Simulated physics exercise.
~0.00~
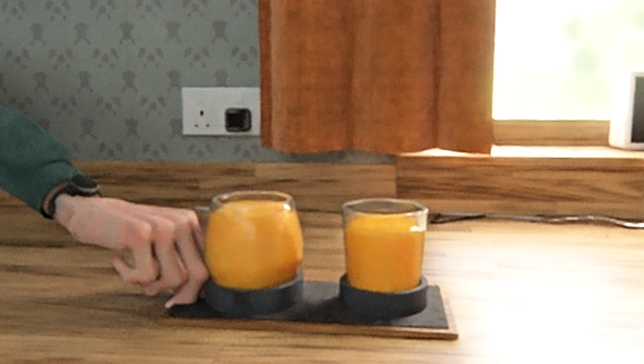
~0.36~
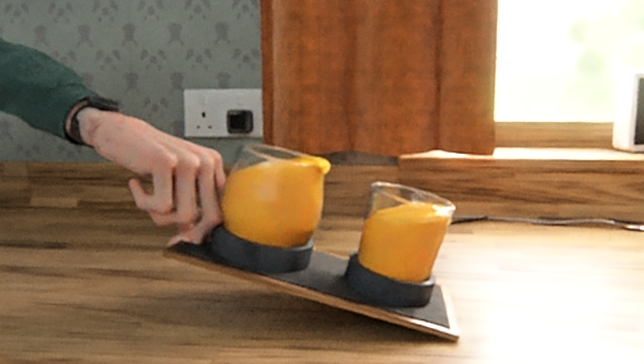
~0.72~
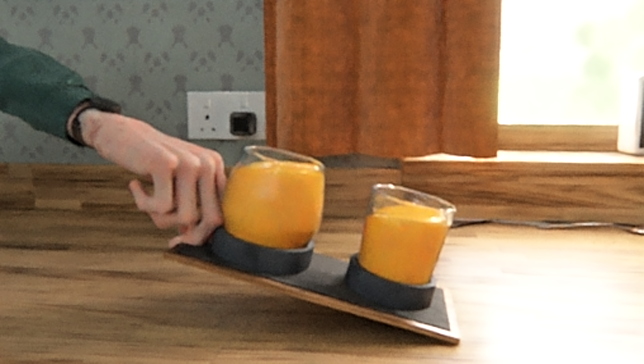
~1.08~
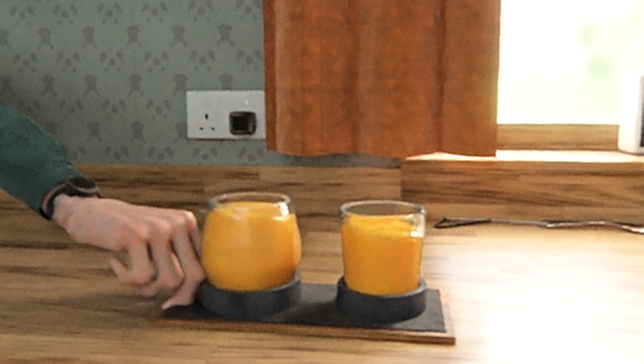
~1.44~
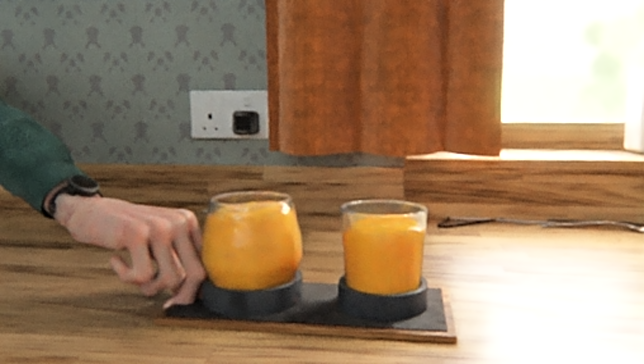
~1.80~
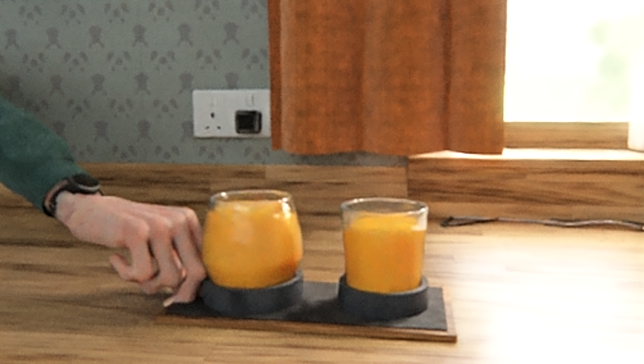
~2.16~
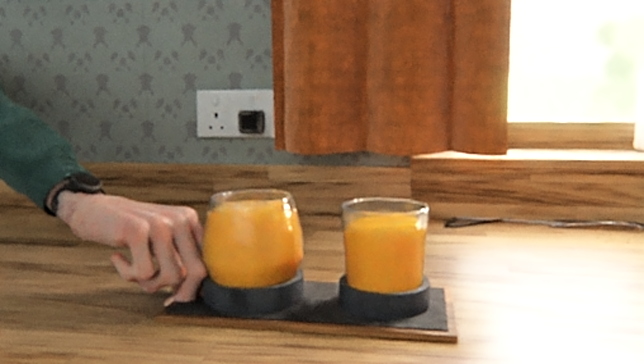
A dark tray holding a rounded stemless glass and a straighter drinking glass of orange juice tilts as a hand raises its left end, and a little juice slops over the left glass's right rim. The hand lowers it level, both glasses upright and still well filled.
